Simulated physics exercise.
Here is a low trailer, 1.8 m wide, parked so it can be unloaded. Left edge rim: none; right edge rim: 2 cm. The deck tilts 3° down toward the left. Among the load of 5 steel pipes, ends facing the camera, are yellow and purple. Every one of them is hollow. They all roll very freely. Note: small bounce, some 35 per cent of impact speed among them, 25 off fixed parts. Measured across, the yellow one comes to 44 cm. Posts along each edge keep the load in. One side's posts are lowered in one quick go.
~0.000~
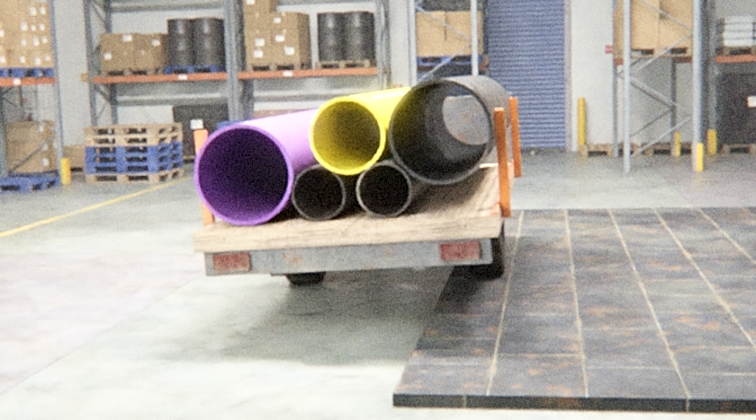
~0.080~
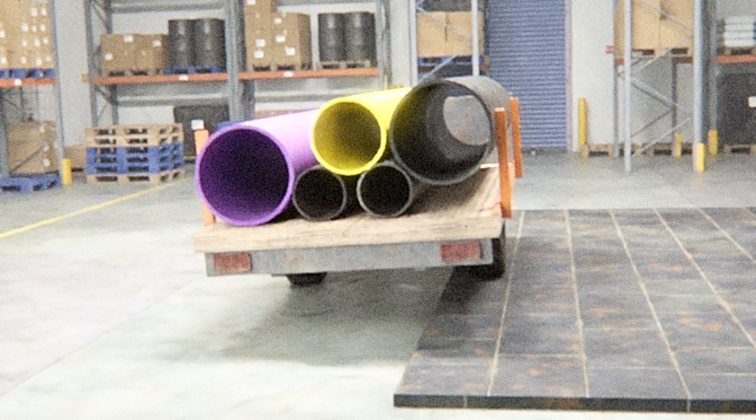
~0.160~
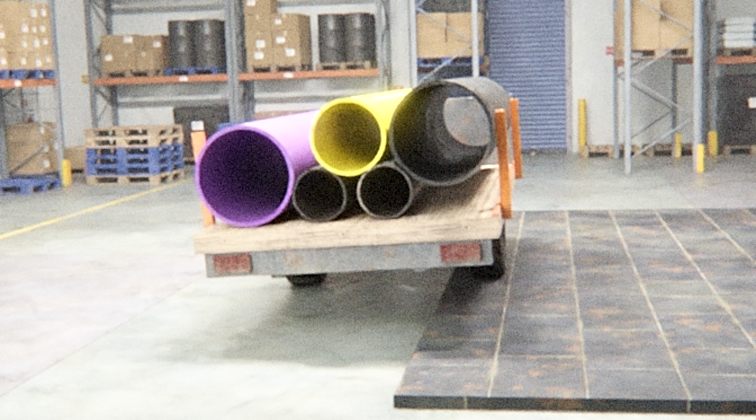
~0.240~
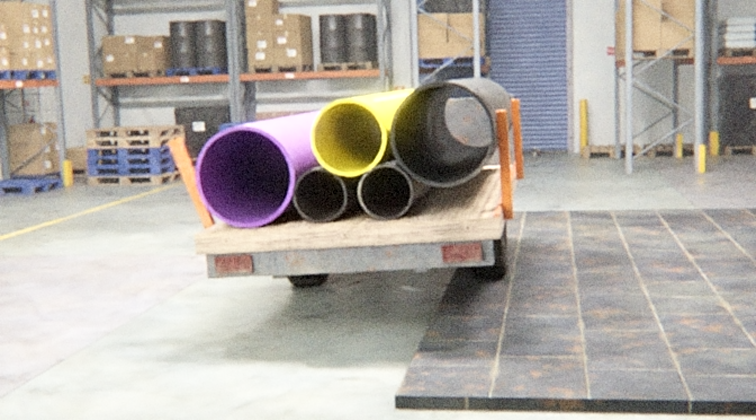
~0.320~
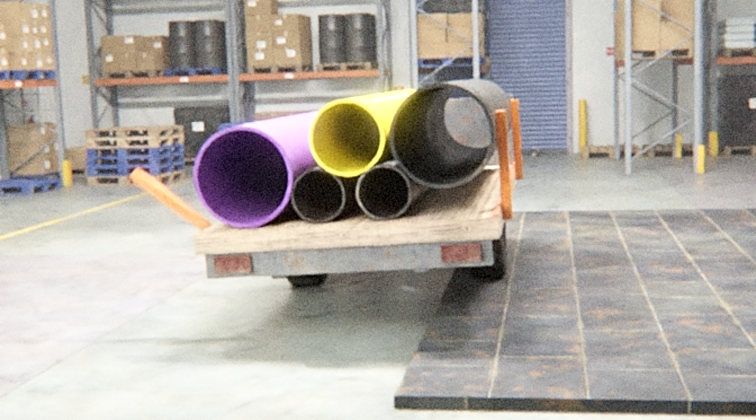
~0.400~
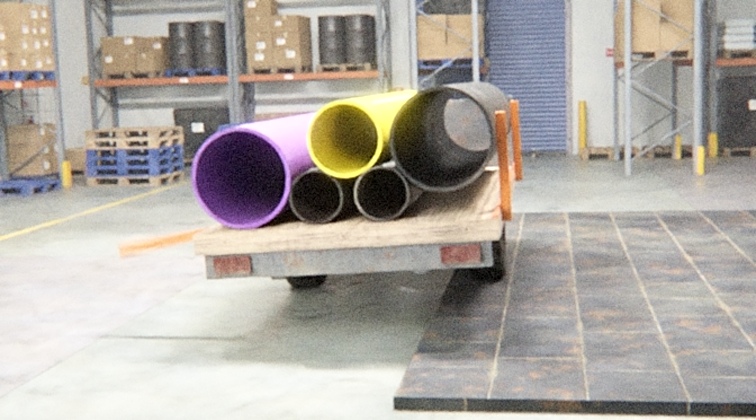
Low trailer loaded with five hollow pipes, including purple and yellow ones, standing in a warehouse as its left orange post swings outward and down.
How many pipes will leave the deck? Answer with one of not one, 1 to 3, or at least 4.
Answer: At least 4.
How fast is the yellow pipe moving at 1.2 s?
It moves at about 0.4 m/s.
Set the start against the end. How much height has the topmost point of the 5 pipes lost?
About 90 cm lower.
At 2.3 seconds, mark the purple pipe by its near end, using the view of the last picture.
Its near end sits close to (76, 292).
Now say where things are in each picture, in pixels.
In the first frame, yellow (347, 136), purple (243, 175); both sides upright; the deck slopes 3° down to the left; 3 of the 5 make up the bottom layer.
In the second frame, yellow (347, 136), purple (244, 175); sides still shut.
In the third frame, yellow (347, 137), purple (244, 176); both sides upright.
In the fourth frame, yellow (348, 138), purple (245, 177); left posts out by 20°, tip at (176, 146).
In the fifth frame, yellow (346, 138), purple (243, 177); left posts out by 50°, tip at (139, 177).
In the sixth frame, yellow (344, 139), purple (241, 178); left posts out by 100°, tip at (127, 250).
Then, 1.2 s in, yellow is up on others, 65 cm from the left edge, rolling left; purple is on the deck, 5 cm from the left edge, rolling left; 0 of 5 are off.
Then, 2.3 s in, yellow is up on others, 5 cm from the left edge, rolling left; purple is on the ground to the left; 2 of 5 are off.
Then, 3.6 s in, yellow is down on the left; purple is down on the left; 4 of 5 are off.
Then, 5.0 s in, yellow is on the ground to the left; purple is on the ground to the left; 5 of 5 are off.
In the end (8.1 s), yellow is down on the left; purple is down on the left; 5 of 5 are off.
